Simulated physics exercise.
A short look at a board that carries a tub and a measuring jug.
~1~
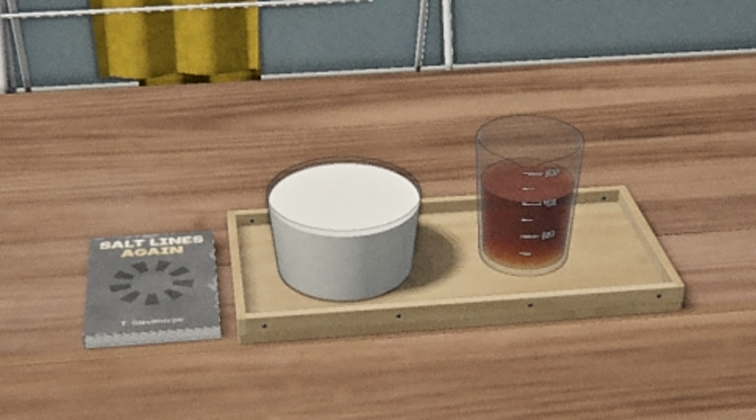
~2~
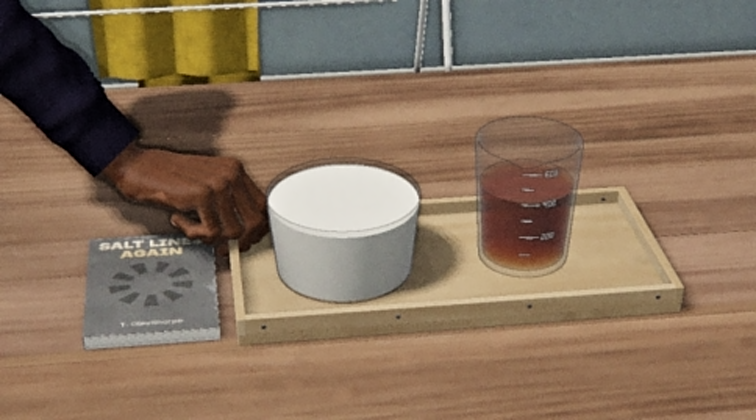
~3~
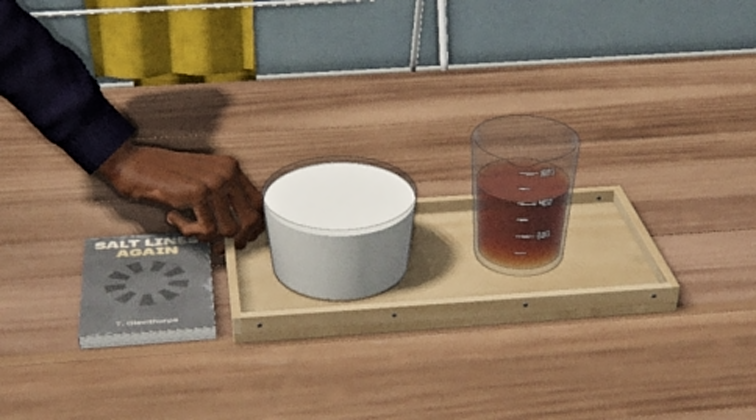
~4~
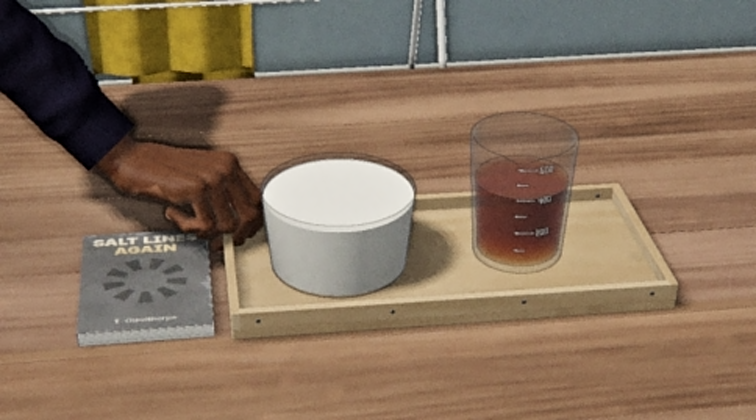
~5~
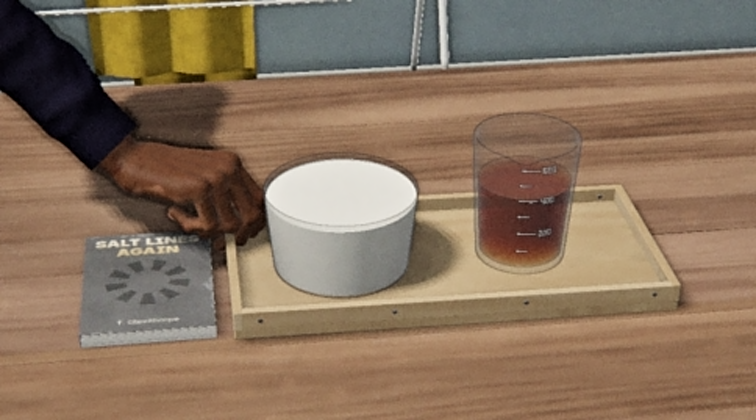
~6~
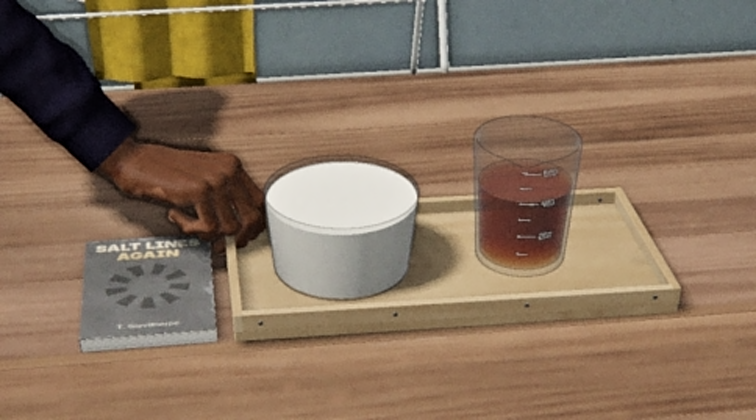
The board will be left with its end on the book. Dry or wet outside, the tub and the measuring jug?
The tub keeps it all in and the measuring jug keeps it all in.
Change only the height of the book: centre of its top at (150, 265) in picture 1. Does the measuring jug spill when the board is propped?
My call: Keeps it in.
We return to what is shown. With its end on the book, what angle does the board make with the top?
Near 2 degrees.
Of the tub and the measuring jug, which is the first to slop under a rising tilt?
That is the left-hand one.
Soon after, the board slopes by about 2°; tub, nothing has left it; measuring jug, nothing has left it.
Later, the board slopes by about 3°; tub, nothing has left it; measuring jug, nothing has left it.
In the end, the board slopes by about 2°, resting on the book; tub, nothing has left it; measuring jug, nothing has left it.
